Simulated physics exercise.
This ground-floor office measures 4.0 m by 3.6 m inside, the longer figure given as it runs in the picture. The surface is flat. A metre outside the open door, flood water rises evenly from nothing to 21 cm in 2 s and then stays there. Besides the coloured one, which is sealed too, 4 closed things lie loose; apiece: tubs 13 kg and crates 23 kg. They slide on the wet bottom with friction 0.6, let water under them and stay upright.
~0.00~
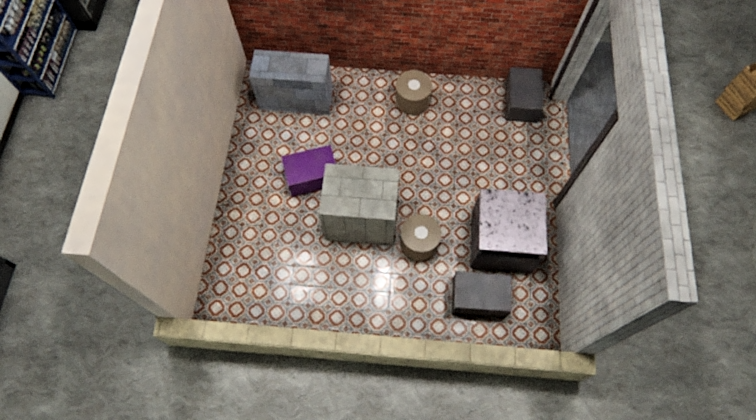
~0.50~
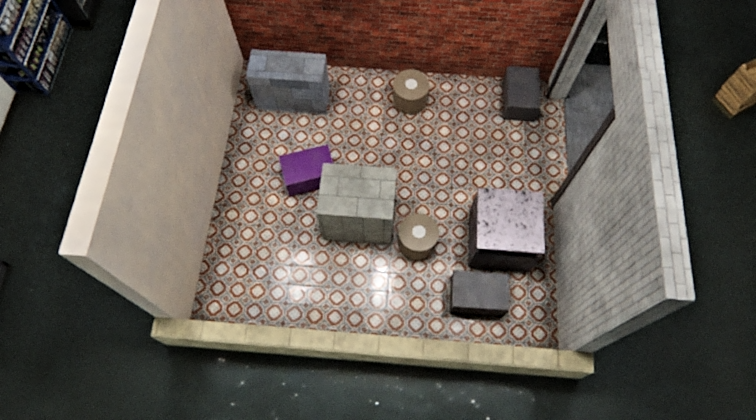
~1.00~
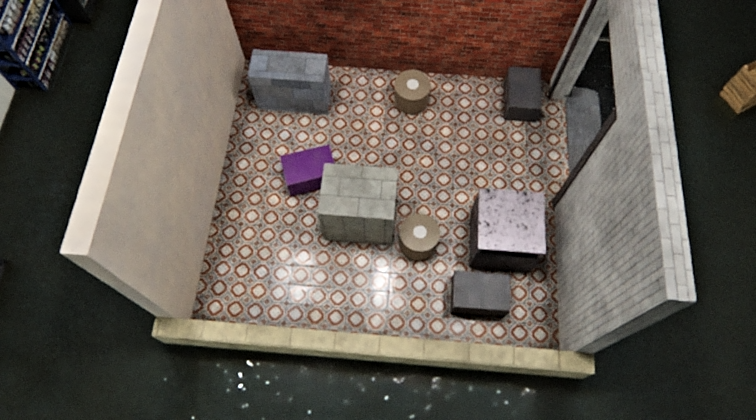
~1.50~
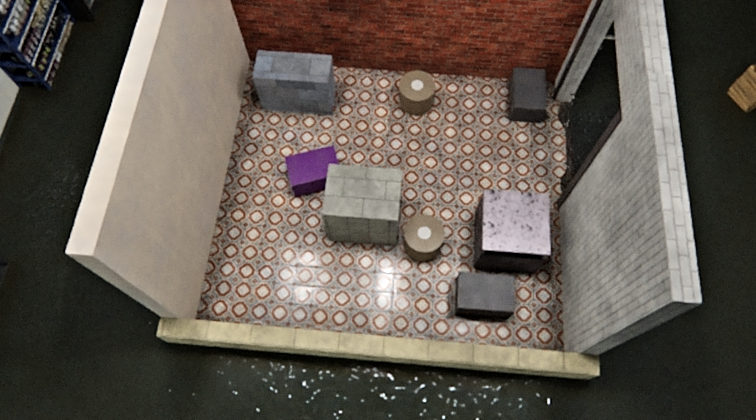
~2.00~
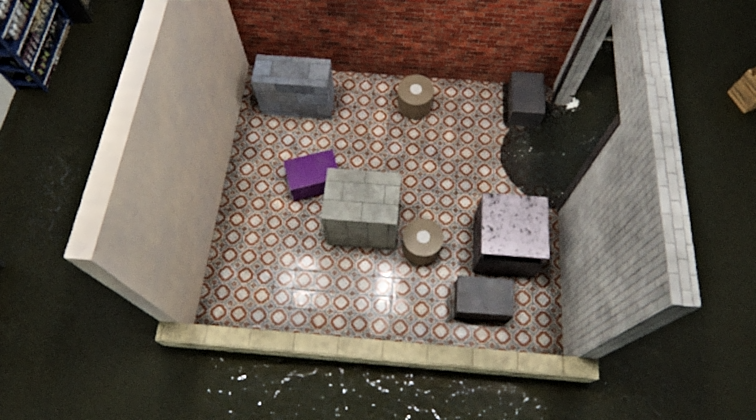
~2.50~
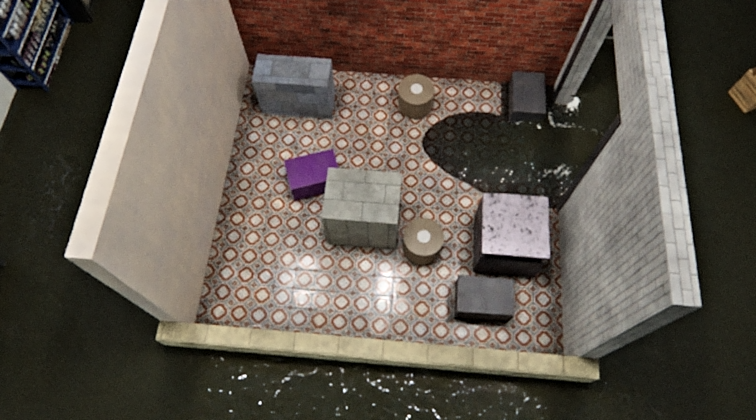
A roofless ground-floor office with patterned tiles and a red brick back wall is seen from high above through a nearly steady camera. A purple crate sits left of centre by a pale grey-green block, among tan round tubs and blue-grey, dark and speckled blocks. Dark, white-flecked water covers the ground outside, then enters through the right-hand opening and spreads leftward in a rounded sheet, while the objects stay put.
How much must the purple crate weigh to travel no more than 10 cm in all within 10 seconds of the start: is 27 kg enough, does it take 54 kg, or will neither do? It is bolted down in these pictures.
For it, only the higher weight holds it.
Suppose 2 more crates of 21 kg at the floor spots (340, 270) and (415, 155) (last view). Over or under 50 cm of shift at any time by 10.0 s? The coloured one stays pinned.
In turn: Less, over.
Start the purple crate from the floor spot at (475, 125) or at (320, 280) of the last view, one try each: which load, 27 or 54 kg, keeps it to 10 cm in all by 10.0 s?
In turn: It takes the larger; the smaller is enough.
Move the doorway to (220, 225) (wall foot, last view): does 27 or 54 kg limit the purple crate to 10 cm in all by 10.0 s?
In that case only the higher weight holds it.
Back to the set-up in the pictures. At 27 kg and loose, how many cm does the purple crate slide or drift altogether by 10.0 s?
About 100 cm.
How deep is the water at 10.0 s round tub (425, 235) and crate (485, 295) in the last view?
About 11 and 8 cm.
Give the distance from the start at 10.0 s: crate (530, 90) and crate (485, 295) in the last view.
In that order: 350 cm, 0 cm.
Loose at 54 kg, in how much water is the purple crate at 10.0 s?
Roughly 11 cm.
After 3.5 s the purple crate would be 0 cm from its start with 27 kg and 0 cm from its start with 54 kg; 3 cm of water round it then.
After 4.5 s the purple crate would be 10 cm from its start with 27 kg and 0 cm from its start with 54 kg; 6 cm of water round it then.
After 7.0 s the purple crate would be 18 cm from its start with 27 kg and 0 cm from its start with 54 kg; 6 cm of water round it then.
After 10.0 s the purple crate would be 90 cm from its start with 27 kg and 0 cm from its start with 54 kg; 11 cm of water round it then.
